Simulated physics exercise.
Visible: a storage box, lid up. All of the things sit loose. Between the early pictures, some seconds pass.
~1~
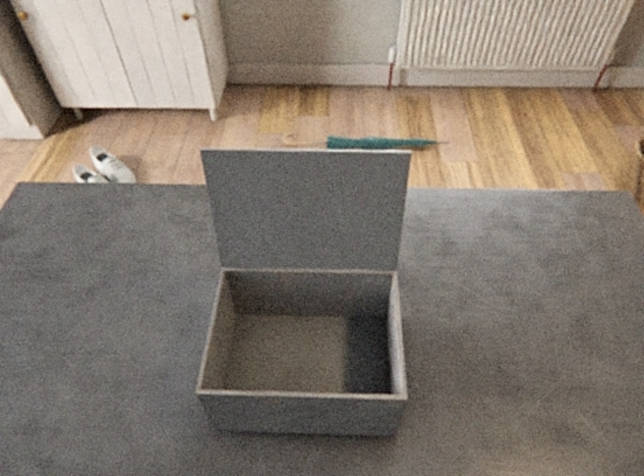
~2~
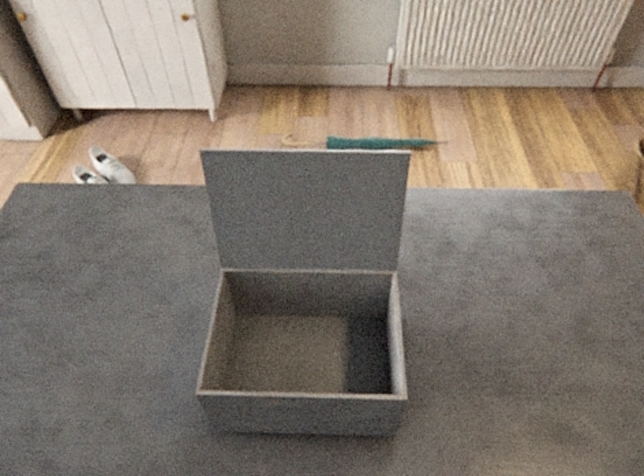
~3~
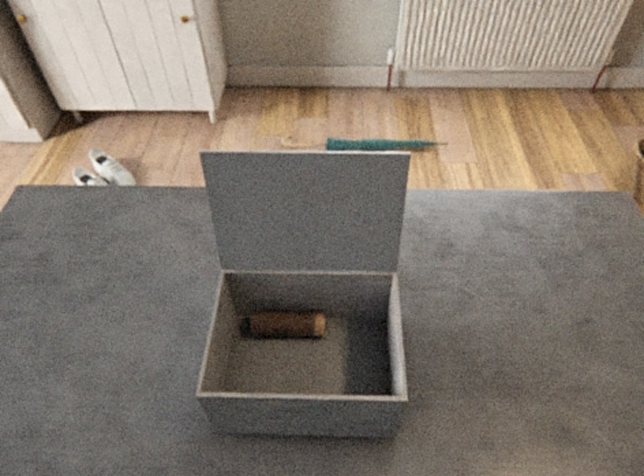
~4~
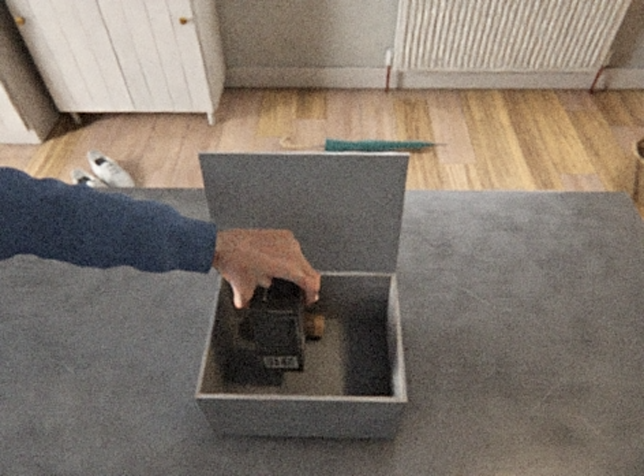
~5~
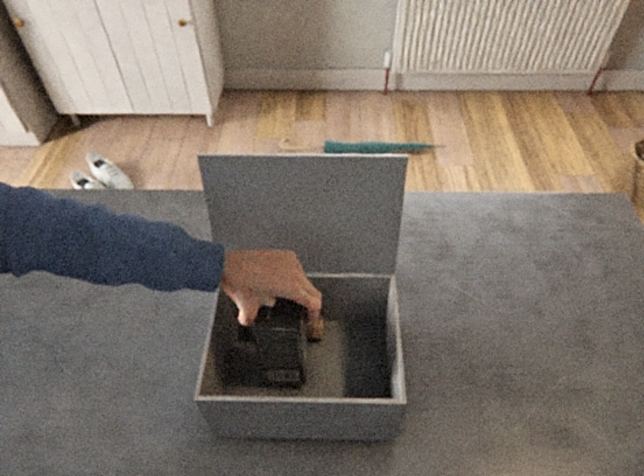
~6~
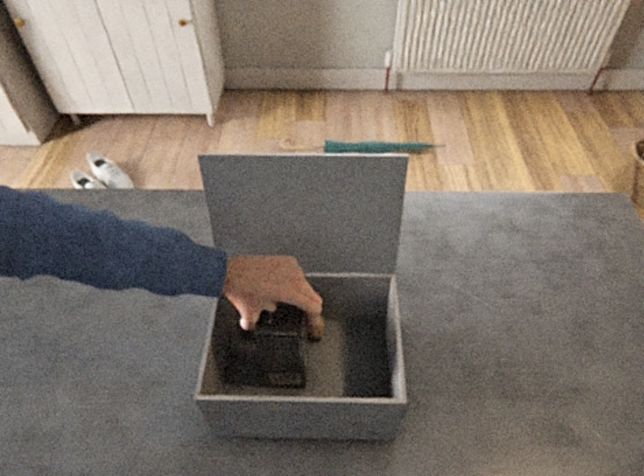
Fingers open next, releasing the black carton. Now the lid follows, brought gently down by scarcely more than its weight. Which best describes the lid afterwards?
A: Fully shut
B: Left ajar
Left ajar.
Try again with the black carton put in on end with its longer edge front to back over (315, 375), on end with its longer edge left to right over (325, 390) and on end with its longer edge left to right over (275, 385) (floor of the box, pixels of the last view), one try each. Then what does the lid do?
Lid, in order: Held open, held open, held open.
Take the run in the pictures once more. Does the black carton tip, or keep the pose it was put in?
Observation: It keeps the set orientation.
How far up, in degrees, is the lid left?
The lid sits around 30° above the rim.
Then, 1.30 s later than the last frame, lid 78° above the rim.
Then, 1.60 s later than the last frame, lid 53° above the rim.
When it is over, lid 32° above the rim; both as before. End places, in pixels of the last picture, black carton near (284, 344).
